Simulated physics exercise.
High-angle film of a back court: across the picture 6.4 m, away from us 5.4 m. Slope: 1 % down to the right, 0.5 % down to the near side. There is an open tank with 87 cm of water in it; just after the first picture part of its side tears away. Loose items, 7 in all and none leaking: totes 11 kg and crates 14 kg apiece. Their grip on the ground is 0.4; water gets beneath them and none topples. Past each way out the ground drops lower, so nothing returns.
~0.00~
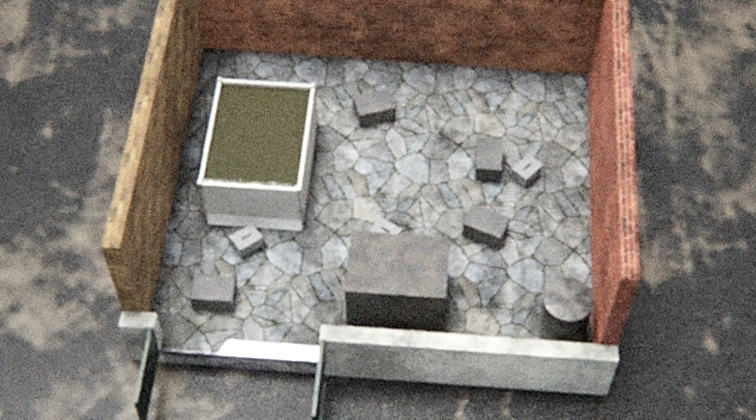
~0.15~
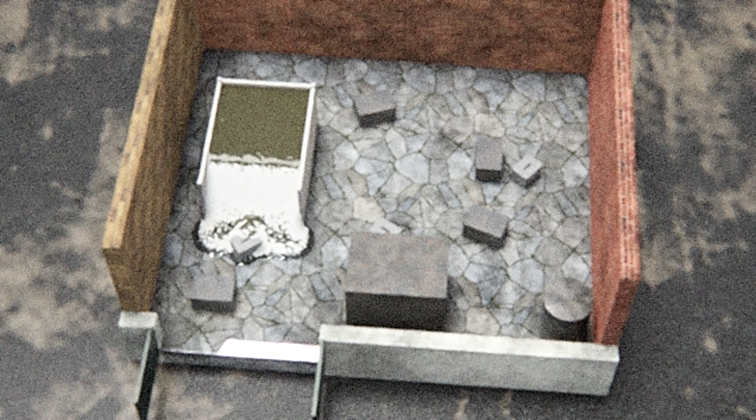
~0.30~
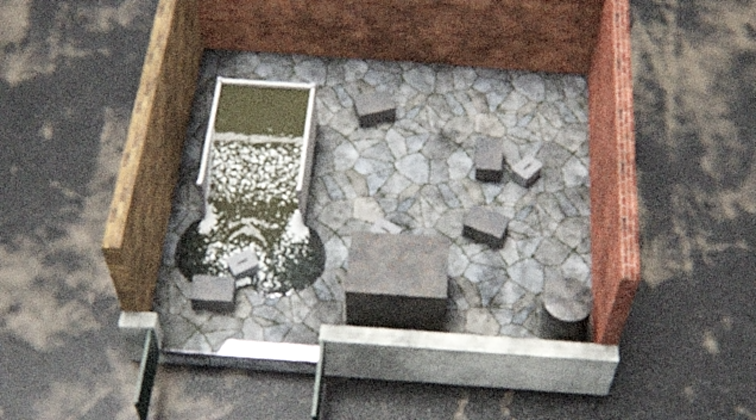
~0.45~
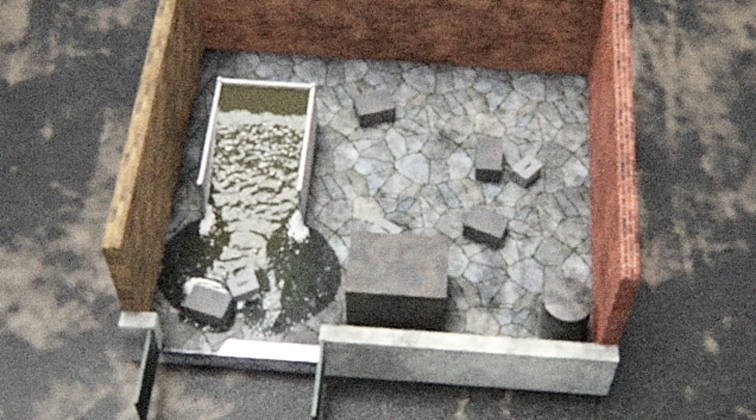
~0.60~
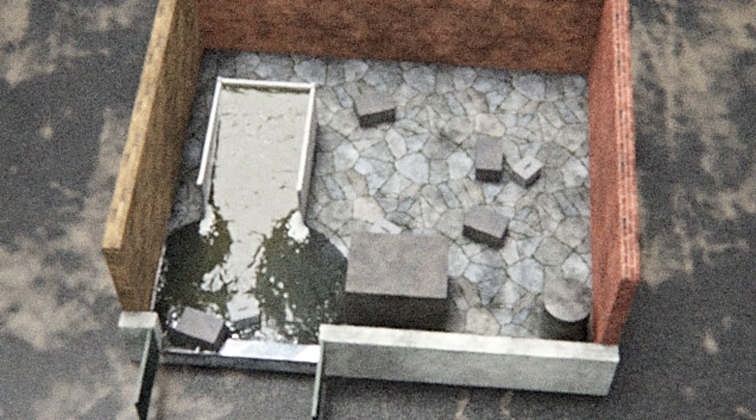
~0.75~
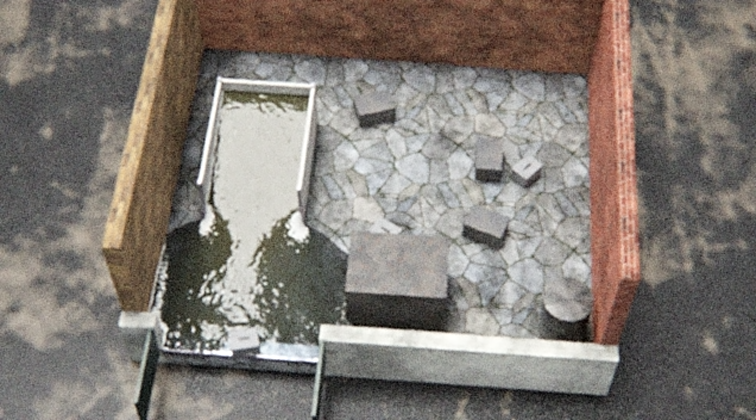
The clip opens on a high view of a walled, stone-paved court with an open tank of murky water at the left and small blocks scattered about. Water pours from the tank's near side and spreads over the paving, pushing two nearby blocks toward the front edge while the others stay put.
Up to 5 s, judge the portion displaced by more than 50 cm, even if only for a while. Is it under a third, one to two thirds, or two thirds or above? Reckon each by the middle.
The share ends up short of one third.
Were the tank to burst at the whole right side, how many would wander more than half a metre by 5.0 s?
Then 5 of them would.
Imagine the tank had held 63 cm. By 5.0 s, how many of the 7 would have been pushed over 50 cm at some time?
Then 2 of them.
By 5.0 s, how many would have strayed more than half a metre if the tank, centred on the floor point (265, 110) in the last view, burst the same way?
In that case the number is 2.
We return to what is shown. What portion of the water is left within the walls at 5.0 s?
Close to 28 in a hundred parts remain.
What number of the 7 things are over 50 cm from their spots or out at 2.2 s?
2.
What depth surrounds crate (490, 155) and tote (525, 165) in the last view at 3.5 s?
First roughly 0 cm, second roughly 0 cm.
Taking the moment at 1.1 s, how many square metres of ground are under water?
9.0 m2.
After 1.1 s 2 of 7 are over 50 cm from their spots; 0 afloat.
After 2.2 s 2 of 7 are over 50 cm from their spots; 0 afloat.
After 3.5 s 2 of 7 are over 50 cm from their spots; 0 afloat.
After 5.0 s 2 of 7 are over 50 cm from their spots, and 2 have been at some point; 0 afloat.
